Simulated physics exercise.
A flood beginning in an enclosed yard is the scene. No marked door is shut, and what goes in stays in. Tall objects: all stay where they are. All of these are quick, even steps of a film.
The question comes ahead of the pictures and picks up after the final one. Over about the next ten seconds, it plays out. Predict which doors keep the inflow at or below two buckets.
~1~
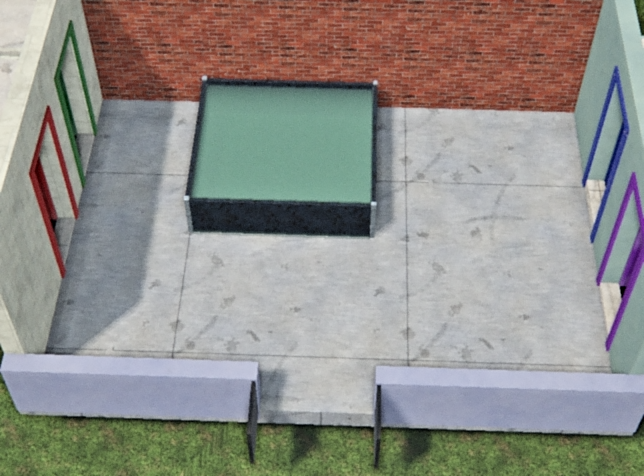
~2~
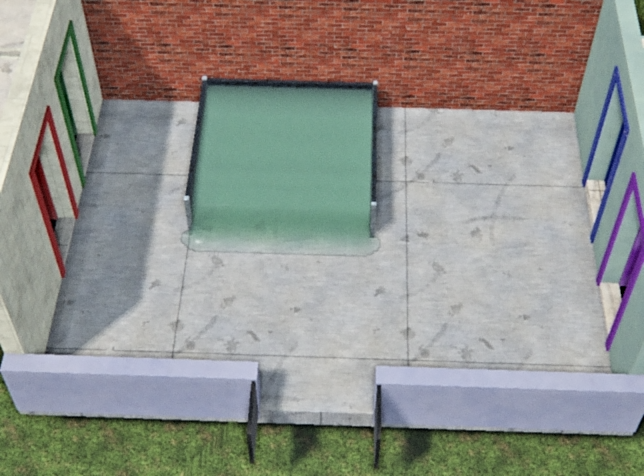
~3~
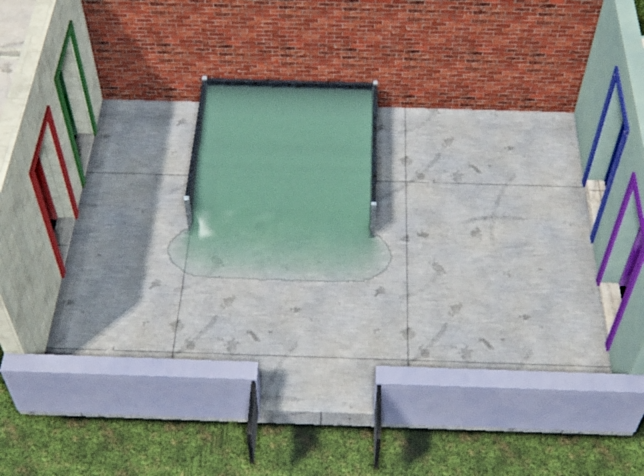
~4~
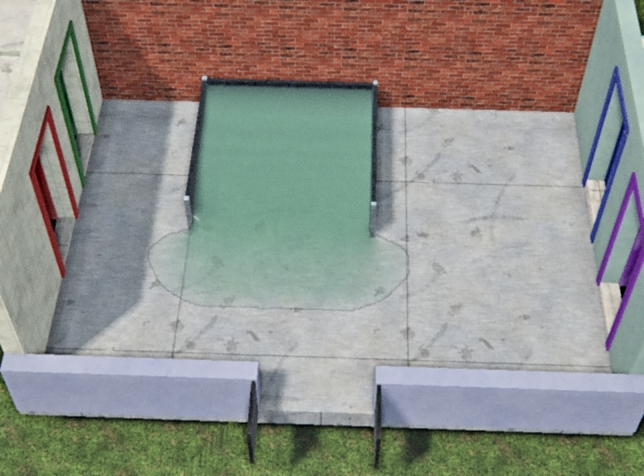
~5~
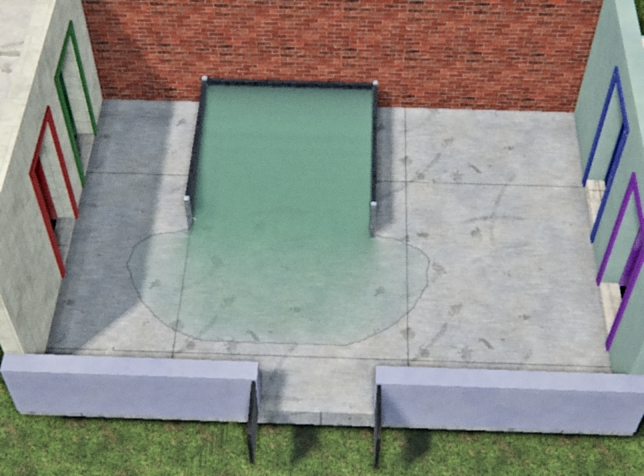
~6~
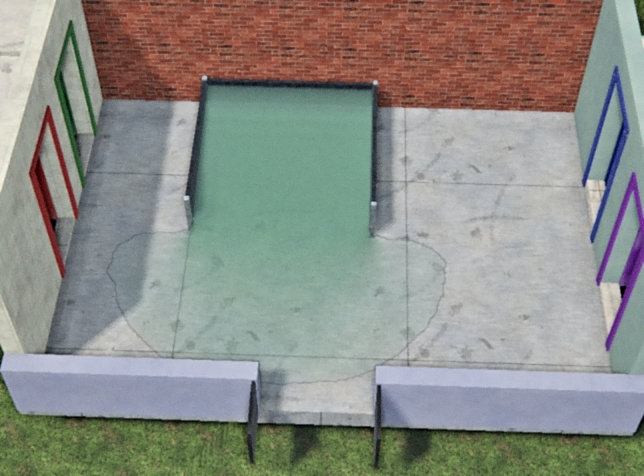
Prediction: The green door goes above, the red door goes above, the purple door stays at or below, the blue door stays at or below.
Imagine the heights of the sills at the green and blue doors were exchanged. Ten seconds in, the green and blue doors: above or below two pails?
Result - green door doesn't reach it, blue door doesn't reach it.
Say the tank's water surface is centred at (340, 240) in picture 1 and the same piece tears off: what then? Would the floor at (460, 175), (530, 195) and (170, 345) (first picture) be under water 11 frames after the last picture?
As listed: Untouched, untouched, reached.
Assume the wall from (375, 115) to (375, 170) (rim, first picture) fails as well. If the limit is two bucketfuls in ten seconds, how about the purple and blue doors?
The purple door exceeds the limit and the blue door exceeds the limit.
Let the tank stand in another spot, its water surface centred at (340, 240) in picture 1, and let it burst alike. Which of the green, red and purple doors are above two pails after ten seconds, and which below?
The green door stays within the limit; the red door stays within the limit; the purple door exceeds the limit.
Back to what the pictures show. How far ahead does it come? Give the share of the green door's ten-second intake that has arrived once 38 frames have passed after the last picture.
Working it through, I arrive at 0 %.
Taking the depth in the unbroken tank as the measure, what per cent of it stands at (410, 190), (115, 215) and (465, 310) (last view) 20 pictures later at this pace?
In order: About 0, 10 and 2 in a hundred.
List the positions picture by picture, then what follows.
In the first picture, the water tank at (285, 143) is whole and still.
In the second picture, the front is at (376, 240), out from the gap at (281, 221).
In the third picture, water pours out at (281, 223) and has run to (385, 258).
In the fourth picture, the front is at (398, 272), out from the gap at (281, 224).
In the fifth picture, the front is at (149, 297), out from the gap at (281, 225).
In the sixth picture, the front is at a hidden place, out from the gap at (281, 225).
A moment on, water covers 40 % of the floor; the green door not reached, the red door not reached, the purple door not reached, the blue door not reached.
Next, water covers 45 % of the floor; the green door not reached, the red door wet at the sill, nothing in, the purple door not reached, the blue door not reached.
Then, water covers 60 % of the floor; the green door wet at the sill, nothing in, the red door under two buckets in, the purple door wet at the sill, nothing in, the blue door not reached.
Later, water covers 85 % of the floor; the green door wet at the sill, nothing in, the red door over two buckets in, the purple door under two buckets in, the blue door wet at the sill, nothing in.
In the end, water covers 100 % of the floor; the green door over two buckets in, the red door over two buckets in, the purple door under two buckets in, the blue door wet at the sill, nothing in.
